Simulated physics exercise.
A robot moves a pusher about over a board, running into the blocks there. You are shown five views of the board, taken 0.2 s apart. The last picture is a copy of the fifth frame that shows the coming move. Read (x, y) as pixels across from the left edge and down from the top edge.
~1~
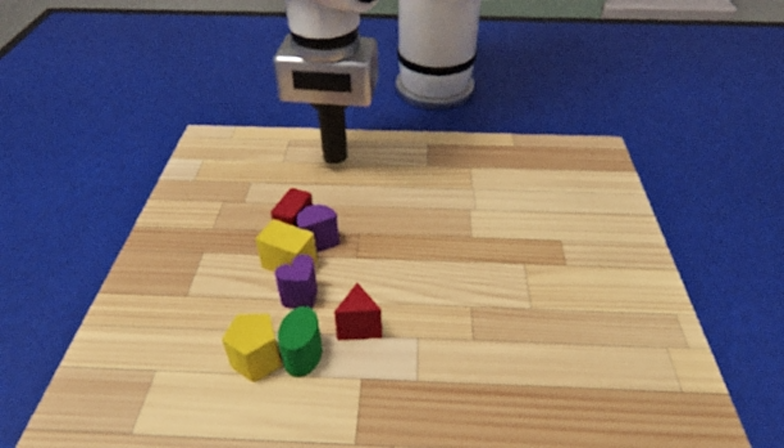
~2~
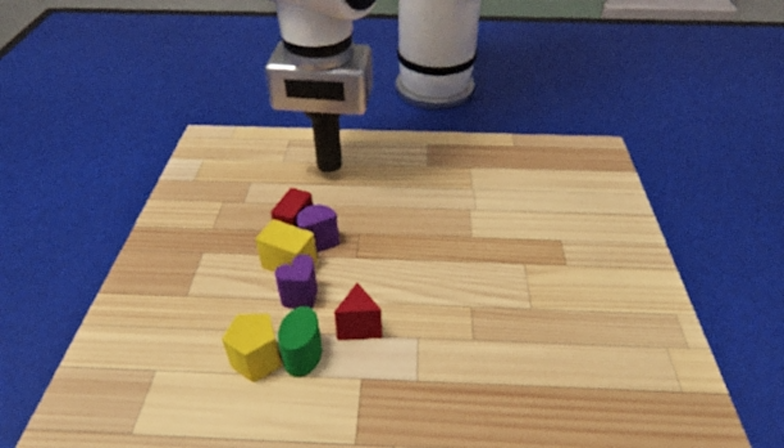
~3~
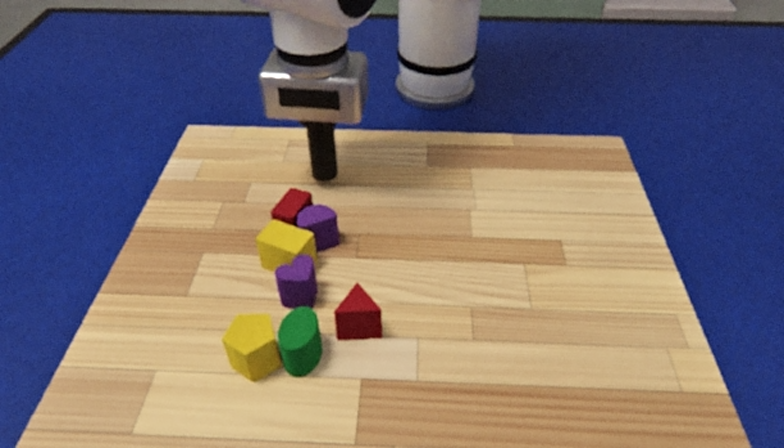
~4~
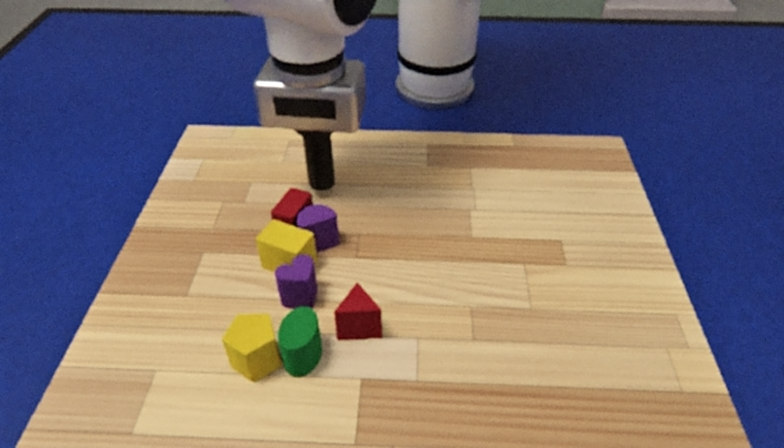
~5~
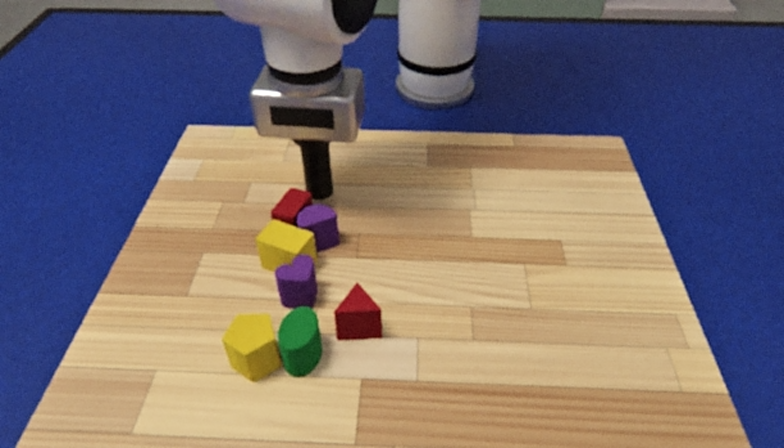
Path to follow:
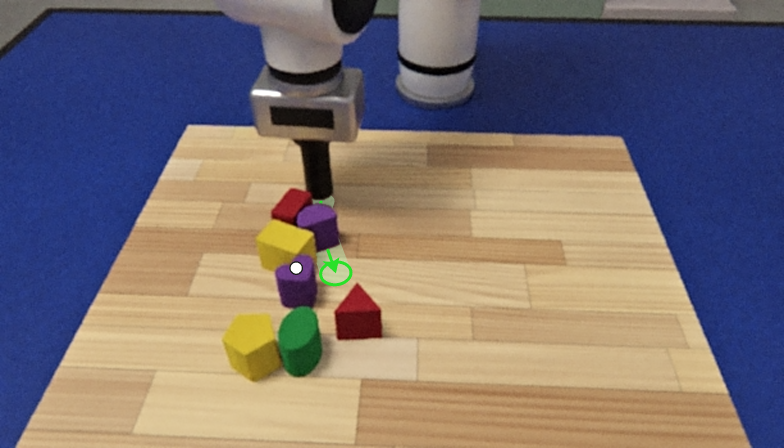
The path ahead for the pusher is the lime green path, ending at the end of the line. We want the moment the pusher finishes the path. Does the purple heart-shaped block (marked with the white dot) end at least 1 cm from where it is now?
That would be a yes.
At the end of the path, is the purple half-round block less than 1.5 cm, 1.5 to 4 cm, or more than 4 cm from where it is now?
The block shifts more than 4 cm.
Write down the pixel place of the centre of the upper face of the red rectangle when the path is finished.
Its top middle is near (284, 216).
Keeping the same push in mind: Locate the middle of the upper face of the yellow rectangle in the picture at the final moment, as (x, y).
Most likely (269, 254).
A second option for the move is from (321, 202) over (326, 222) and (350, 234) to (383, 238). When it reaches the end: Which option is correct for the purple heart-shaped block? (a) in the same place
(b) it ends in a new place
That would be a.
Drawn move, from (321, 202) via (323, 236), ending at (336, 273); the dot is on the purple heart-shaped block.
The first path, step by step. One third of the way, pusher (318, 215); yellow rectangle (280, 239), turned 15° anticlockwise; red rectangle (284, 210), turned 25° clockwise; purple half-round block (316, 216).
Two thirds of the way, pusher (326, 238); yellow rectangle (274, 250), turned 20° clockwise; red rectangle (284, 216), turned 50° clockwise; purple heart-shaped block (295, 274); purple half-round block (318, 241).
At the end, pusher (335, 263); yellow rectangle (269, 254), turned 45° clockwise; red rectangle (284, 216), turned 50° clockwise; purple heart-shaped block (289, 286), turned 10° anticlockwise; purple half-round block (315, 265), turned 55° clockwise.
